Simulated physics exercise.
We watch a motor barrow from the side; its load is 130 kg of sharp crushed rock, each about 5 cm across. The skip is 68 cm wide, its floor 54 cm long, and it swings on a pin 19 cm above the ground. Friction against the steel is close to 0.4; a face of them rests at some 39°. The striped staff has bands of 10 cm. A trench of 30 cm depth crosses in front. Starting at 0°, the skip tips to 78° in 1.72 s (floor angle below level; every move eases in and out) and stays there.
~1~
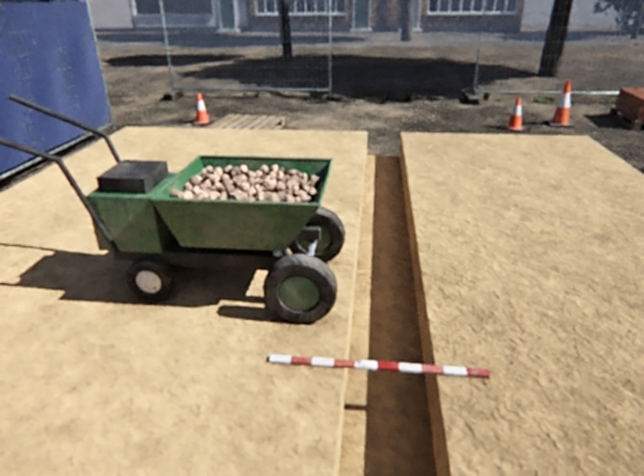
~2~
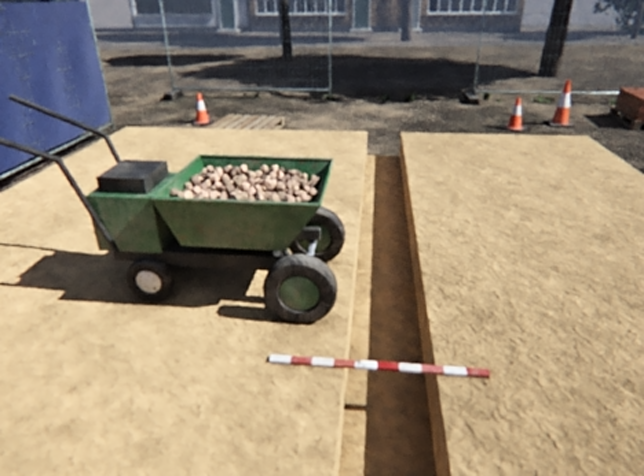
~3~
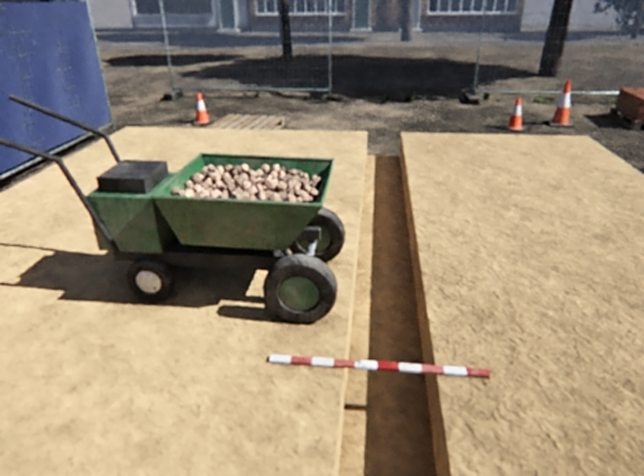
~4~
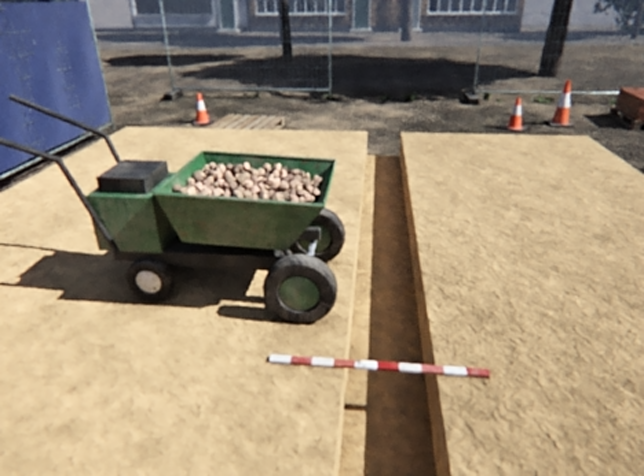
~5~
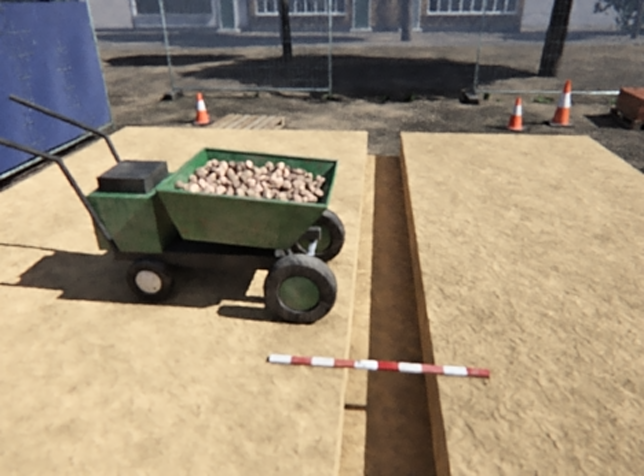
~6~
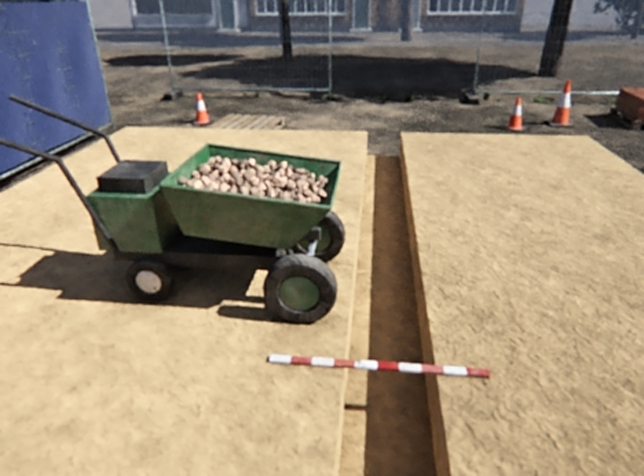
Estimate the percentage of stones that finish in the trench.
Roughly 70 per cent ends in the trench.
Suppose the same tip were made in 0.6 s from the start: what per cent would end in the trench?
It would be near 35 per cent.
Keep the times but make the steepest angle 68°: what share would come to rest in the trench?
In that case some 40 per cent.
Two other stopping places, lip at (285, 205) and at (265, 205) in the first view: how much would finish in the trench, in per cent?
Near 100 per cent from the first place, 100 from the second.
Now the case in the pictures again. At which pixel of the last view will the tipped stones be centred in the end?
Near (411, 319).
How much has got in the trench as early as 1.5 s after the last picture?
About 25 per cent by then.
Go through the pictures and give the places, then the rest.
The first picture shows lip at (319, 205), floor tilted 0°, highest stones at (248, 174).
In the second picture, the skip is at 0°, its lip at (320, 205); the top of the load is at (242, 174).
The third picture shows lip at (321, 206), floor tilted 1°, highest stones at (243, 173).
In the fourth picture, the skip is at 2°, its lip at (324, 206); the top of the load is at (226, 171).
In the fifth picture, the skip is at 4°, its lip at (327, 207); the top of the load is at (222, 169).
In the sixth picture, the skip is at 6°, its lip at (331, 209); the top of the load is at (221, 166).
Then, 1.0 s after the last picture the floor is at 66°, 99 % in the skip, 1 % in the trench; the foremost stones are at (410, 274).
Then, 1.5 s after the last picture the floor is at 78°, 57 % in the skip, 23 % in the trench, 20 % past the trench; the foremost stones are at (492, 288).
Then, 1.9 s after the last picture the floor is at 78°, 29 % in the skip, 40 % in the trench, 31 % past the trench; the foremost stones are at (530, 276).
Then, 3.8 s after the last picture the floor is at 78°, 0 % in the skip, 70 % in the trench, 30 % past the trench; the foremost stones are at (536, 276).
